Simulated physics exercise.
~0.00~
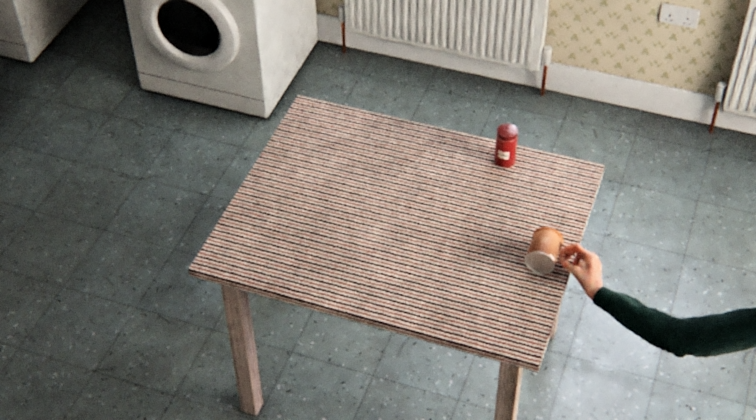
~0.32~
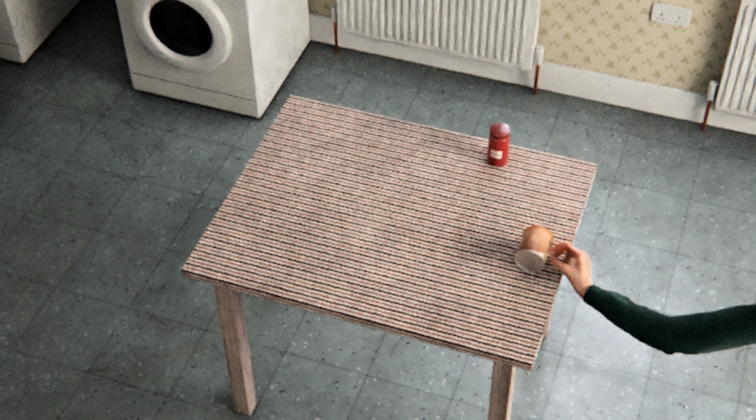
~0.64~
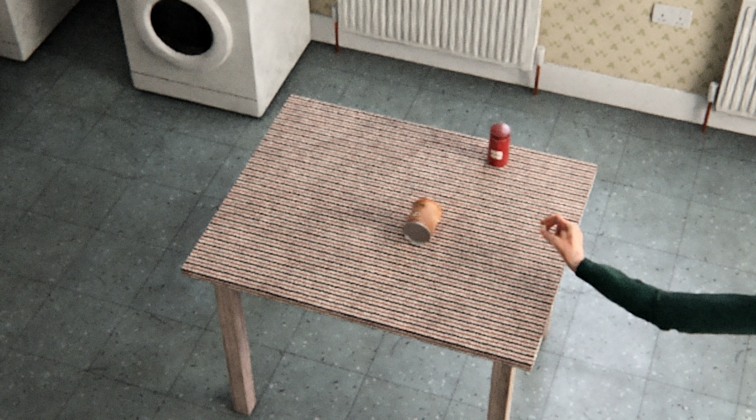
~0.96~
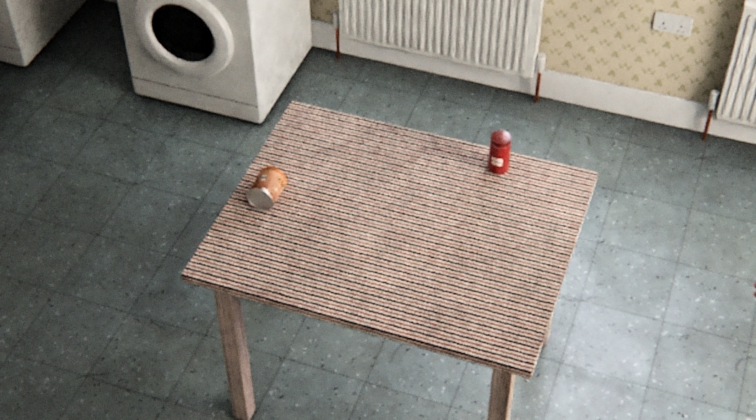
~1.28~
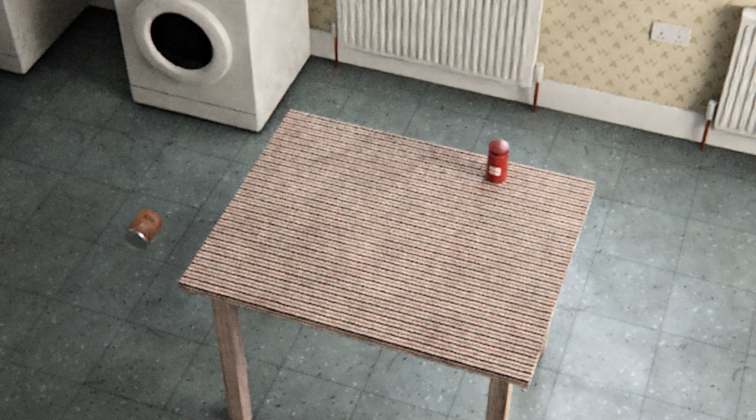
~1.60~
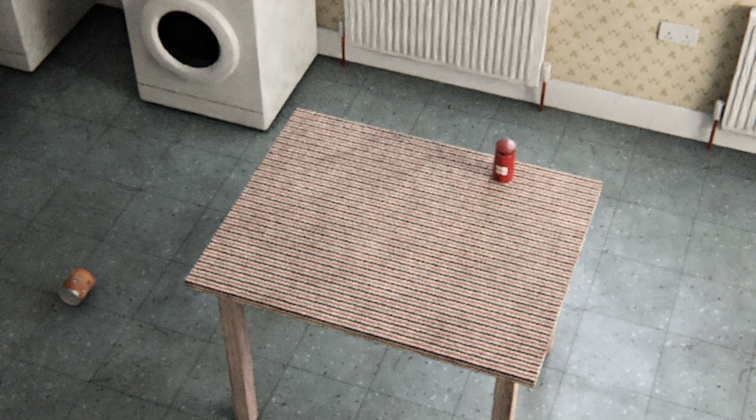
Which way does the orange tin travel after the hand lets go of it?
The orange tin travels to the left across the table top and over the edge.
The video shows a hand pushing an orange tin leftward along a striped table top and letting go, while a red jar stays in place. The tin continues across the table, goes over the left edge and drops, ending off the table at the left, still moving.
